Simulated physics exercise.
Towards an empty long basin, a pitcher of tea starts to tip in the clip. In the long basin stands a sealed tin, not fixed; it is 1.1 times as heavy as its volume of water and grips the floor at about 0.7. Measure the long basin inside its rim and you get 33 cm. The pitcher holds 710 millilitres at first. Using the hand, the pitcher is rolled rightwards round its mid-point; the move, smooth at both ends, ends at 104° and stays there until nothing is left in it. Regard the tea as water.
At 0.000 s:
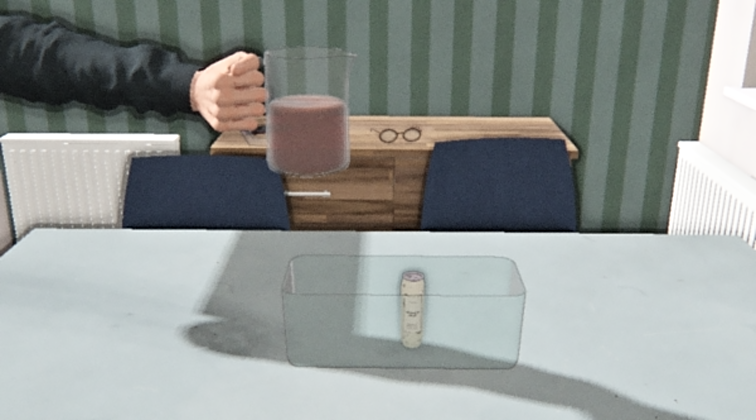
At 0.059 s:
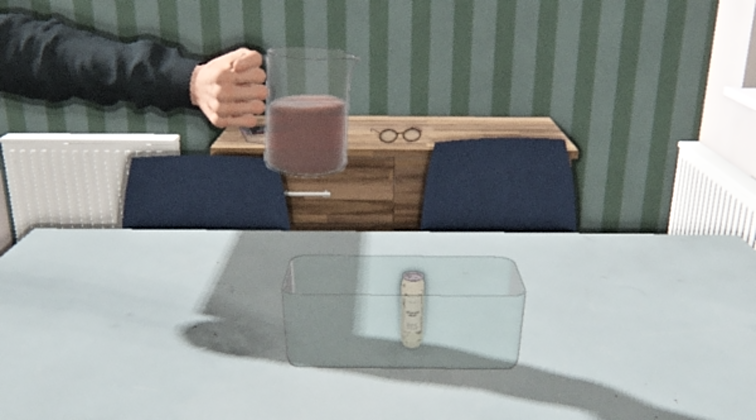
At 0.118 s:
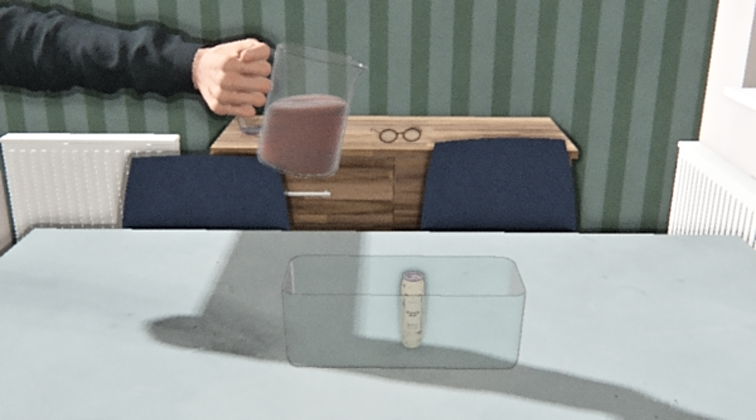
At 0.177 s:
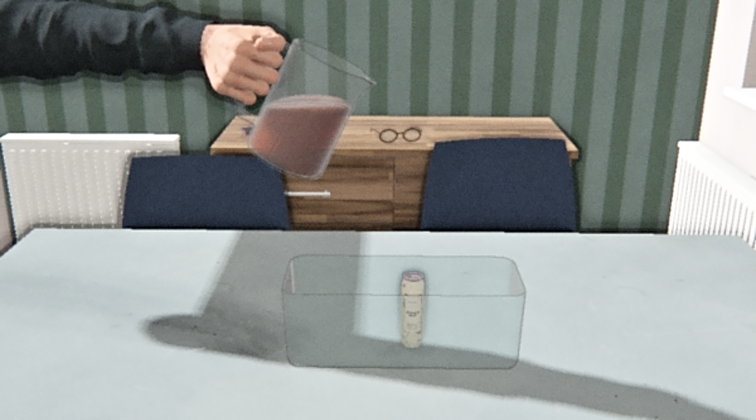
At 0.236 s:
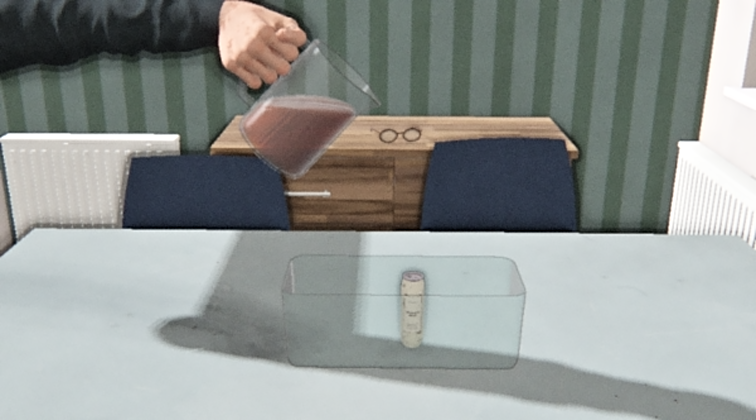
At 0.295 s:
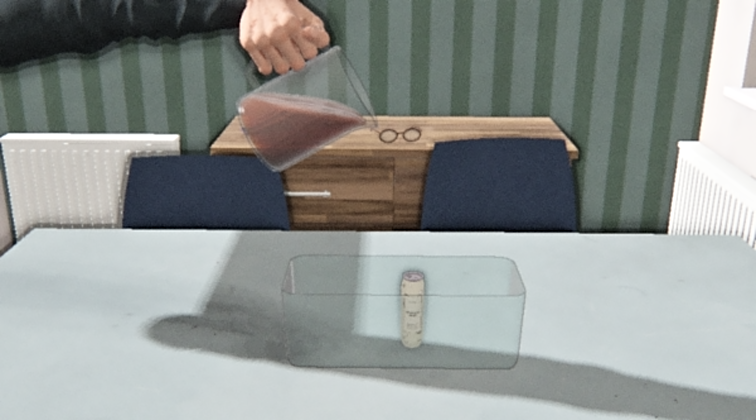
A hand in a dark sleeve reaches in from the left, holding a clear pitcher of reddish-brown tea above a pale table, seen from the front in a green-striped room. On the table sits a long, clear, empty basin with a small cream tin standing upright by it, while dark blue chairs and a wooden sideboard with glasses stand behind. The hand rolls the pitcher steadily rightwards from upright to a steep lean, the tea shifting towards its rim, while the view stays still.
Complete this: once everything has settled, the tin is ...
Once everything has settled, the tin is standing up.
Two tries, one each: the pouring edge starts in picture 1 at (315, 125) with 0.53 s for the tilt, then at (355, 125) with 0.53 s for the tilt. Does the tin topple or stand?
Try 1: Tipped over; try 2: Tipped over.
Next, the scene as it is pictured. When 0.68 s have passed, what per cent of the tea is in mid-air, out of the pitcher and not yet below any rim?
Some 36 % is up in the air.
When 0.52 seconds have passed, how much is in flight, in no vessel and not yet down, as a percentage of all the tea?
It comes to about 32 percent.
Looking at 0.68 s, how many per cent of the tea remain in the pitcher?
I'd estimate some 28 per cent.
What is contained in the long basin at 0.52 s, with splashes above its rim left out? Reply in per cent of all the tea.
The basin holds roughly 1 in a hundred parts at that moment.
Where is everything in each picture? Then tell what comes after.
It leans 0°; its right rim is at (357, 54); the tea meets the walls at (269, 101) and (346, 102); the long basin's rim runs from (287, 275) to (519, 277); the tin's top is at (413, 279), in the first frame.
It leans 3°; its right rim is at (360, 57); the tea meets the walls at (269, 102) and (346, 102), in the second frame.
It leans 12°; its right rim is at (367, 66); the tea meets the walls at (269, 105) and (348, 102), in the third frame.
It leans 26°; its right rim is at (376, 82); the tea meets the walls at (261, 112) and (351, 103), in the fourth frame.
It leans 43°; its right rim is at (381, 104); the tea meets the walls at (247, 113) and (356, 108), in the fifth frame.
It leans 61°; its right rim is at (379, 126); the tea meets the walls at (244, 96) and (366, 115), in the sixth frame.
After 0.52 s the tilt is 104° and 68 per cent is still to pour; the tin stands where it began.
After 0.68 s the tilt is 104° and 27 per cent is still to pour; the tin stands where it began.
After 0.85 s the tilt is 104° and 10 per cent is still to pour; the tin stands where it began.
After 1.03 s the tilt is 104° and 2 per cent is still to pour; the tin stands where it began.
In the end the tin stands where it began.
